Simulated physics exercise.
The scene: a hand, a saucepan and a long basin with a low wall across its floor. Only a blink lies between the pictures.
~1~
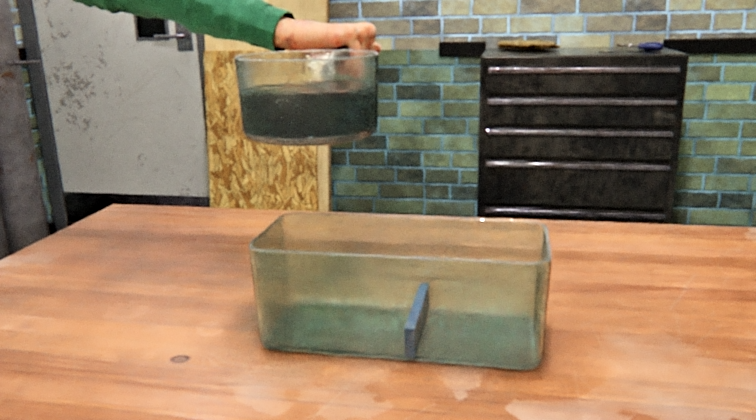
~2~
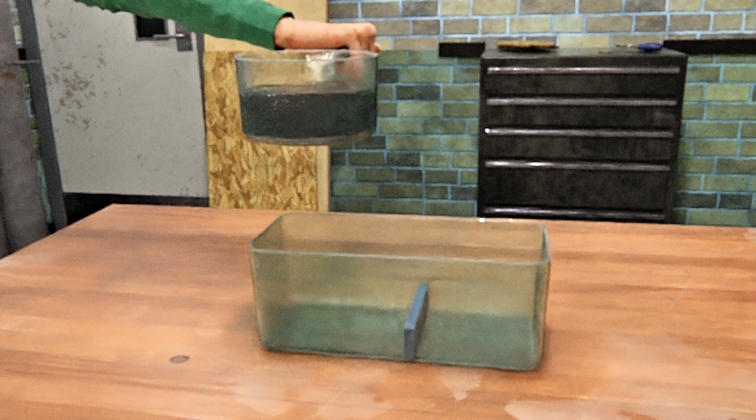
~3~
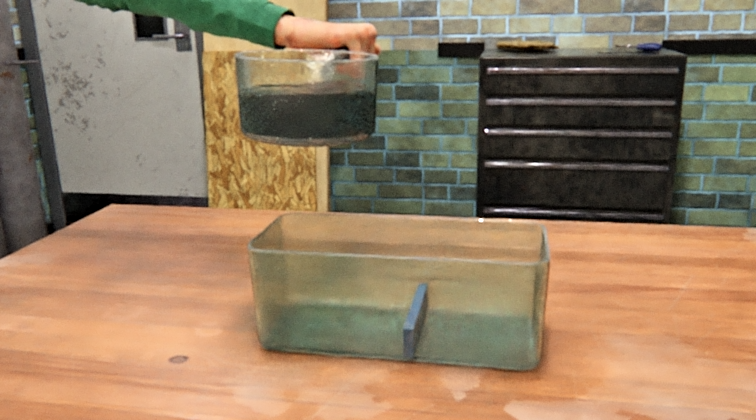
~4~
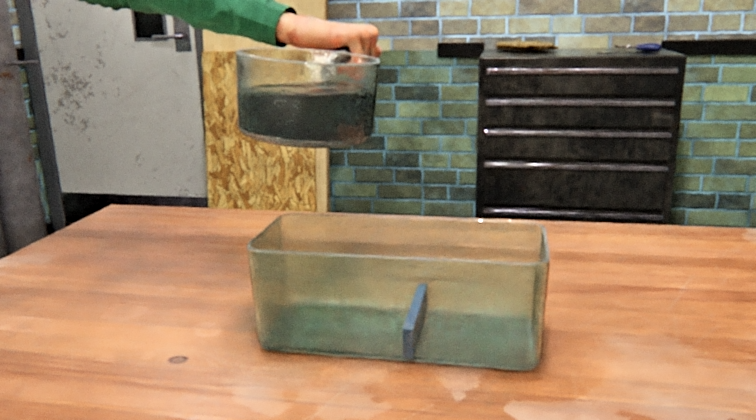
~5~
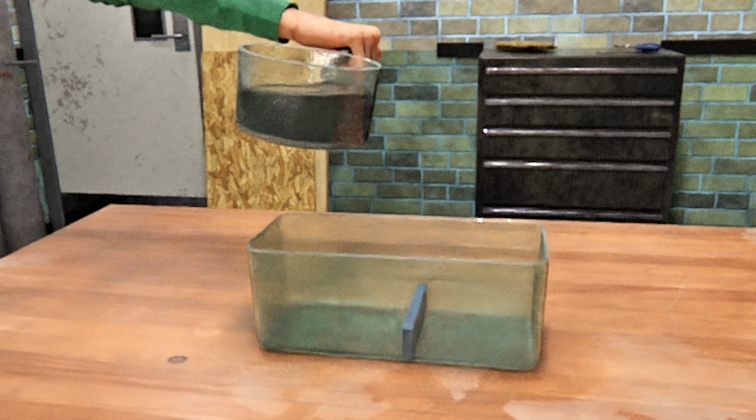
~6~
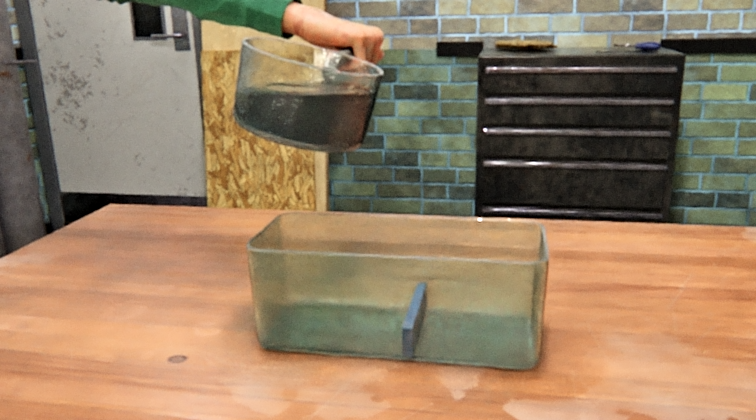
A hand tilts a clear saucepan of dark liquid rightward above a long glass basin.
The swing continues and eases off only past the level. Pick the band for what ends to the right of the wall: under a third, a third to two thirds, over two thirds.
In the end between a third and two thirds is right of the wall.
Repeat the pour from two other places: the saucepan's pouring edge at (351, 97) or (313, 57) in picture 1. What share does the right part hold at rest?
About 25 and 15 per cent.
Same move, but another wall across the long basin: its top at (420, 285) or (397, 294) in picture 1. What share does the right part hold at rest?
In turn 60 and 90 in a hundred.
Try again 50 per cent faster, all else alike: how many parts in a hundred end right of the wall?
Near 45 %.
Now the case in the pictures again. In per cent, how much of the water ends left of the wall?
Some 40 per cent.
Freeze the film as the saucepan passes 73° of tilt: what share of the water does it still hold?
About 65 per cent.
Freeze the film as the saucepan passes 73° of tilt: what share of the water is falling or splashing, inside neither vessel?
Near 30 %.
A moment on, the saucepan is tipped part way and 66 per cent is still to pour, 1 is left of the wall and 3 right of it.
Next, the saucepan is tipped right over and 15 per cent is still to pour, 13 is left of the wall and 58 right of it.
Then the saucepan is tipped right over and 1 per cent is still to pour, 34 is left of the wall and 62 right of it.
Later the saucepan is tipped right over and 0 per cent is still to pour, 40 is left of the wall and 60 right of it.
Finally, 40 per cent lies left of the wall, 60 right of it and 0 outside.
